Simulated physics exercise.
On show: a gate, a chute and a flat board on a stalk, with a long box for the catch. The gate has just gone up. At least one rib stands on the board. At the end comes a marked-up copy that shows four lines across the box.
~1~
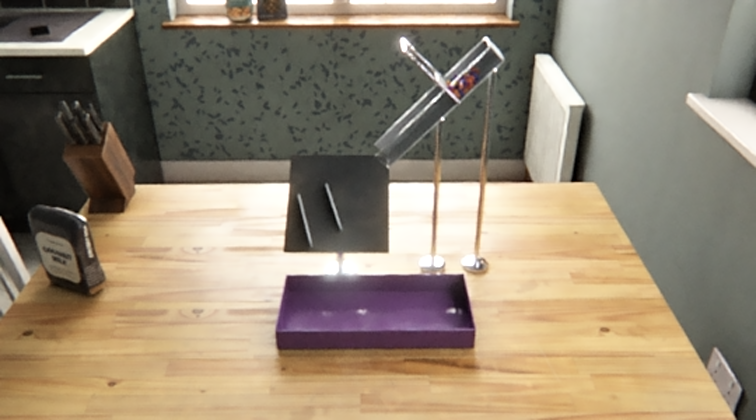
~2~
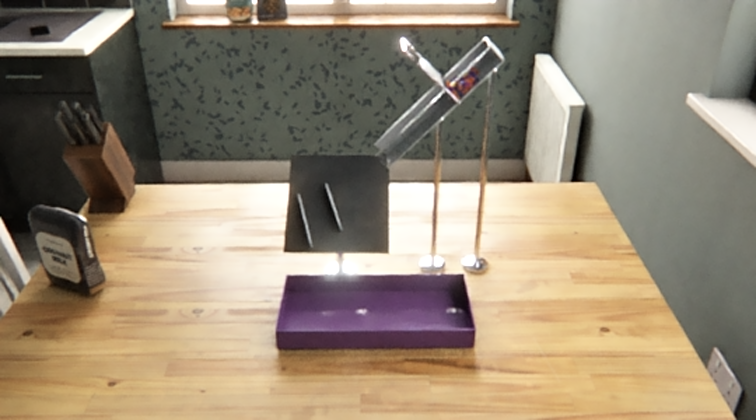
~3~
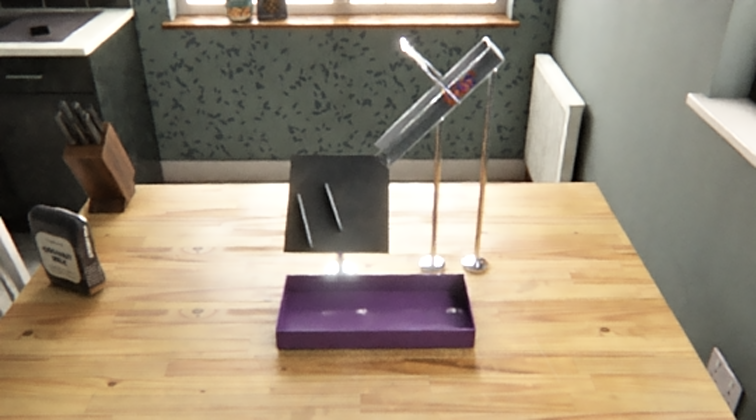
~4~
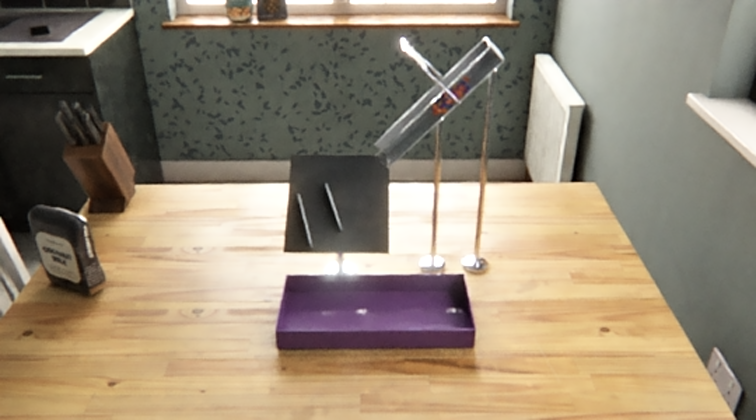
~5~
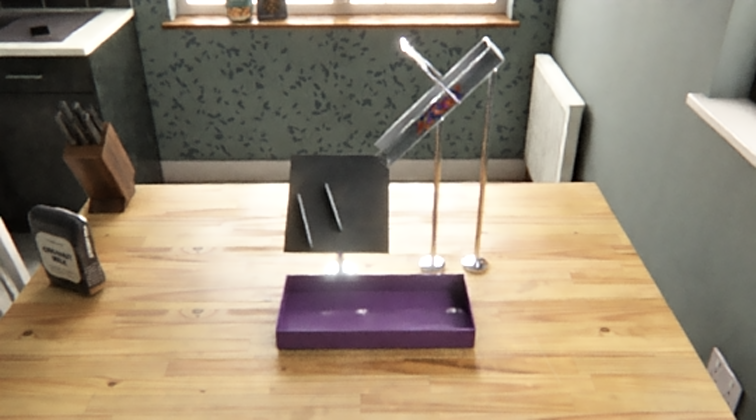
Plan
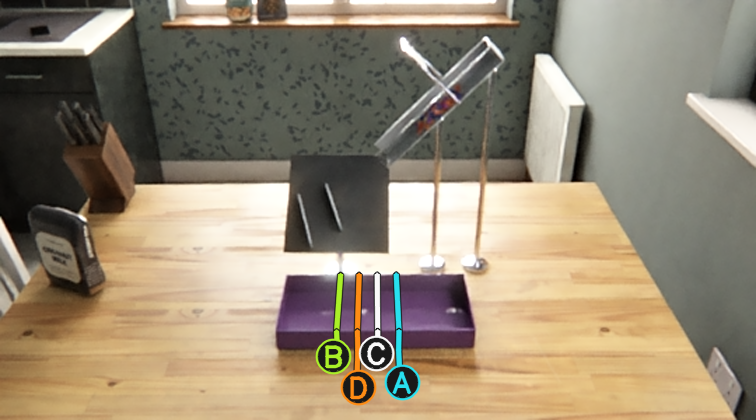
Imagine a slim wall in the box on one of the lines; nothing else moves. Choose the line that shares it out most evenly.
The best line is D.
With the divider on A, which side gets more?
More lands on the left.
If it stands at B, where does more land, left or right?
More lands on the right.
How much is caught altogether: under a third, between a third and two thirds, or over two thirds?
Over two thirds.
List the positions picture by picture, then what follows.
Load behind the gate at (463, 83), jelly beans; lip of the chute at (388, 162), sloping fairly steeply, in the first frame.
Middle of the board at (338, 201), tilted fairly steeply; middle of its low edge at (336, 252); of its high edge at (340, 154), in the second frame.
Front corners of the box at (276, 331) and (475, 329), empty; front of the load at (447, 98), in the third frame.
Middle of the load at (451, 95); its front at (434, 110), about a quarter of the way to the lip; rib from (299, 194) to (311, 243); rib from (326, 184) to (341, 229), in the fourth frame.
Middle of the load at (439, 106); its front at (417, 125), about half of the way to the lip, in the fifth frame.
On the marked copy, line A crosses the front rim at (398, 330); line B crosses the front rim at (336, 330); line C crosses the front rim at (377, 330); line D crosses the front rim at (357, 330).
With A, of what is caught, all on the left of the divider, none on the right.
With B, of what is caught, a small part on the left of the divider, nearly all on the right.
With C, of what is caught, nearly all on the left of the divider, a stray few on the right.
With D, of what is caught, about two thirds on the left of the divider, about a third on the right.
